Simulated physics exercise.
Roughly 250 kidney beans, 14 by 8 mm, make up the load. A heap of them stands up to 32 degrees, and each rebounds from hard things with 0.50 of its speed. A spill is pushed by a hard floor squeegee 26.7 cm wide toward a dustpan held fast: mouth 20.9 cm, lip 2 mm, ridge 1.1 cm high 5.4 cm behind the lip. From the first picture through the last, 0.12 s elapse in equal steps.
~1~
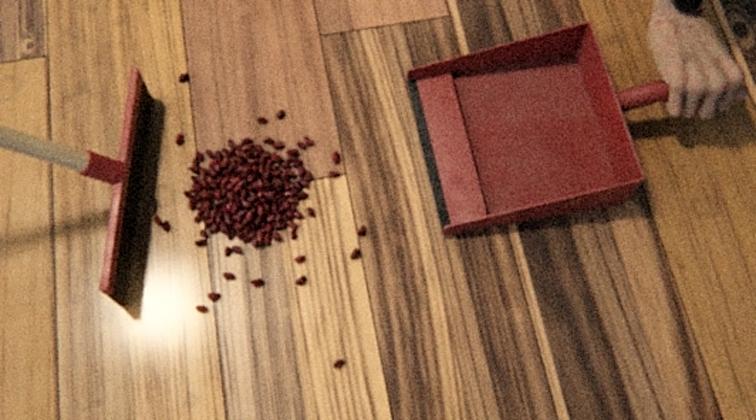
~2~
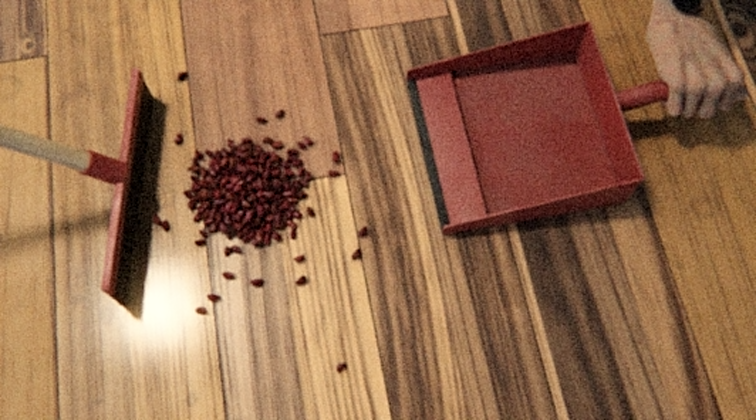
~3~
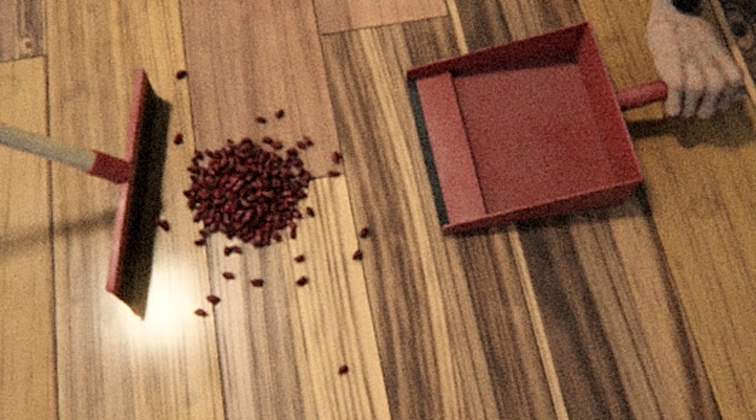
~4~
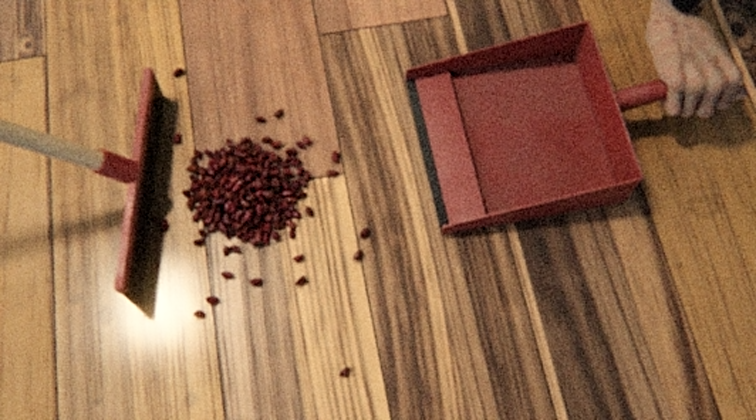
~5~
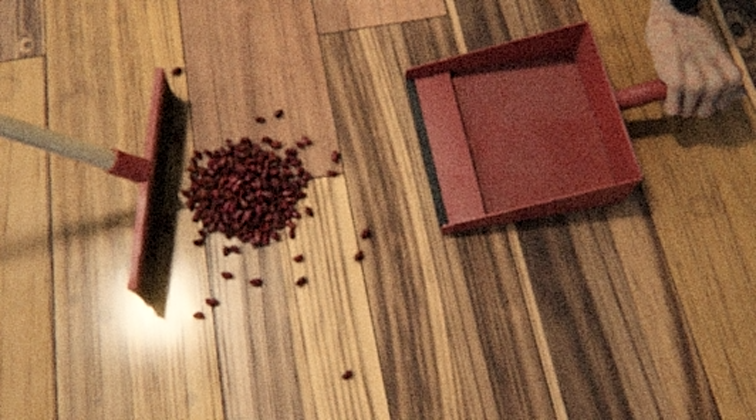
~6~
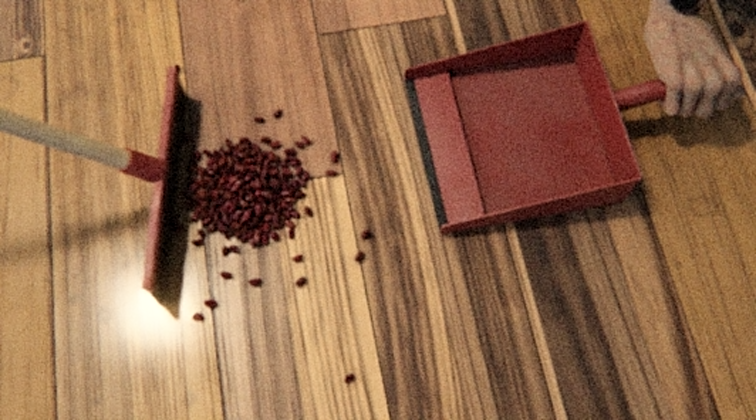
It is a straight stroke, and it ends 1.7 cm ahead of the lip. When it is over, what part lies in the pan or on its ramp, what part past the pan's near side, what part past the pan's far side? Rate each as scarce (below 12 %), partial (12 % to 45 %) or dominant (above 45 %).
Ratings: Pan - partial; near side - partial; far side - scarce.
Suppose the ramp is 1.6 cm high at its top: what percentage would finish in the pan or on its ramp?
I'd guess close to 30 per cent.
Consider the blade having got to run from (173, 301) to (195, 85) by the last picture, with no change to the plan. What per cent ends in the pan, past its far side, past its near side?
That ends as pan 40, far 0, and near 40.
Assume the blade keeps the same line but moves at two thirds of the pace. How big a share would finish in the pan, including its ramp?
It would be around 25 per cent.
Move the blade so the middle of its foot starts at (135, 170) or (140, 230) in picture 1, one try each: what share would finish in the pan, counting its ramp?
The two tries give about 25 % and about 35 %.
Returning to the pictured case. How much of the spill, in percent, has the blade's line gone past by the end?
Close to 0 percent.
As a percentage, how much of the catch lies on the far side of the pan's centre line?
Roughly 40 per cent.
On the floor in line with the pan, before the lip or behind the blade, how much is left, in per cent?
I'd say close to 45 per cent of them.
Then, 0.19 s after the last picture, middle of the blade 17 cm from the lip; 0 % over the lip, far side 0 %, near side 10 %.
Then, 0.32 s after the last picture, middle of the blade 8 cm from the lip; 0 % over the lip, far side 0 %, near side 15 %.
Then, 0.57 s after the last picture, middle of the blade 4 cm from the lip; 30 % over the lip, far side 0 %, near side 20 %.
In the end, pan 30 %, near side 20 %, far side 0 %, in front of the lip or behind the blade 45 %.
